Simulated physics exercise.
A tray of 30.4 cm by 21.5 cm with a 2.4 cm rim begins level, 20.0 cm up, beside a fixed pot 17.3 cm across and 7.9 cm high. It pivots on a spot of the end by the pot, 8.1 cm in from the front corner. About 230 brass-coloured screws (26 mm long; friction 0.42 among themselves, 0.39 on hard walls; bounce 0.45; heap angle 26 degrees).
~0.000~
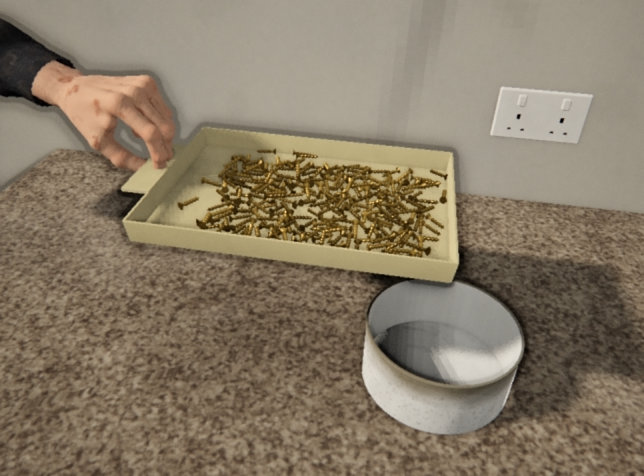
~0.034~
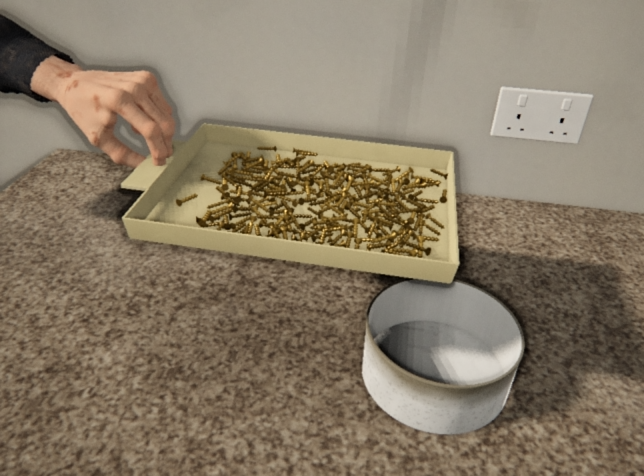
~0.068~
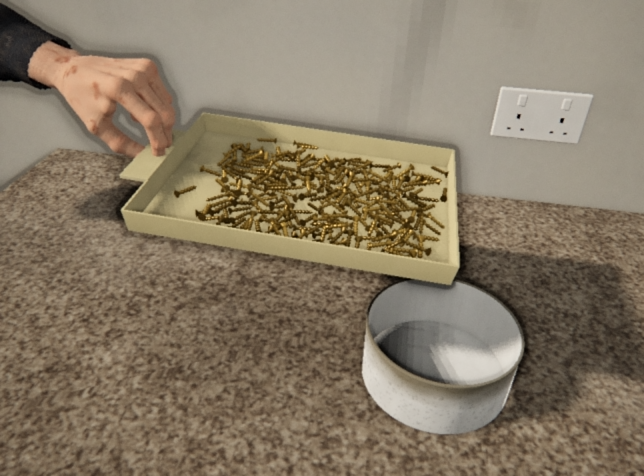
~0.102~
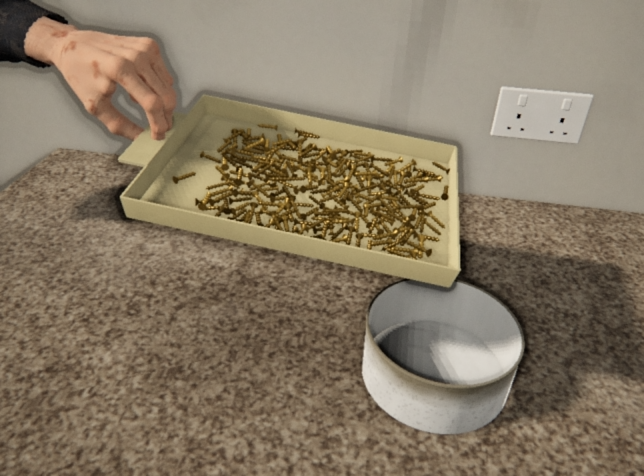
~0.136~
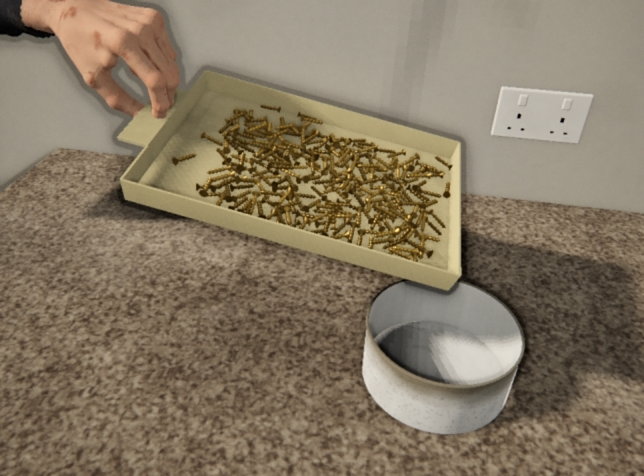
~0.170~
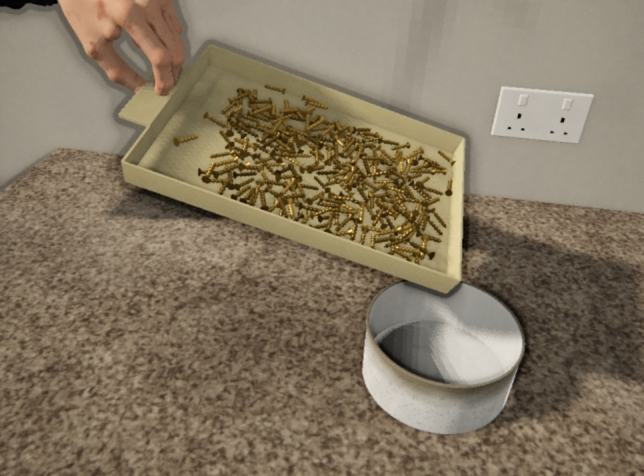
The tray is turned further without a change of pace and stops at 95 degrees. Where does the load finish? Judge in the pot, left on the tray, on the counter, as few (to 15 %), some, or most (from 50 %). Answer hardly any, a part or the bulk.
In the pot: A part; left on the tray: Hardly any; on the counter: The bulk.
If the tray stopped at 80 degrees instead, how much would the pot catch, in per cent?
Then about 35 per cent.
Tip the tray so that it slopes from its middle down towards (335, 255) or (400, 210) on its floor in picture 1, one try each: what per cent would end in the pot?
About 35 and 30 per cent.
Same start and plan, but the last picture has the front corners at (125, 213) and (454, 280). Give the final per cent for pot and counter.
Pot 35, counter 65.
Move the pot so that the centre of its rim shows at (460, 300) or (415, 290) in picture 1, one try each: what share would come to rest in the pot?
About 5 and 0 per cent.
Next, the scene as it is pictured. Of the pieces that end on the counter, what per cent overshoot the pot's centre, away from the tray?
Roughly 90 per cent.
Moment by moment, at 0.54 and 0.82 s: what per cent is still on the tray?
About 95, 5.
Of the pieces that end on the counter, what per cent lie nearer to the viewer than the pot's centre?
Roughly 100 per cent.
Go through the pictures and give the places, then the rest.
Tray tilt 0 degrees, front corners at (127, 220) and (455, 261); middle of the pieces at (320, 204); pot at (444, 325), in the first picture.
Tray tilt 1 degrees, front corners at (126, 217) and (455, 262); middle of the pieces at (321, 202), in the second picture.
Tray tilt 3 degrees, front corners at (125, 209) and (456, 264), lowest corner right front; middle of the pieces at (321, 198), in the third picture.
Tray tilt 8 degrees, front corners at (125, 196) and (457, 268), lowest corner right front; middle of the pieces at (322, 191), in the fourth picture.
Tray tilt 13 degrees, front corners at (125, 178) and (457, 273), lowest corner right front; middle of the pieces at (325, 182), in the fifth picture.
Tray tilt 19 degrees, front corners at (126, 161) and (458, 278), lowest corner right front; middle of the pieces at (328, 173); pot at (444, 325). Its pace works out near 175 degrees a second, in the sixth picture.
After 0.39 s, tilt 57 degrees; the tray holds 100 %, the pot 0 %.
Then, at 0.54 s, tilt 83 degrees; the tray holds 95 %, the pot 0 %.
After 0.82 s, tilt 95 degrees; the tray holds 5 %, the pot 35 %.
By 1.8 s all is still; pot 40 %, tray 0 %, counter 60 %.
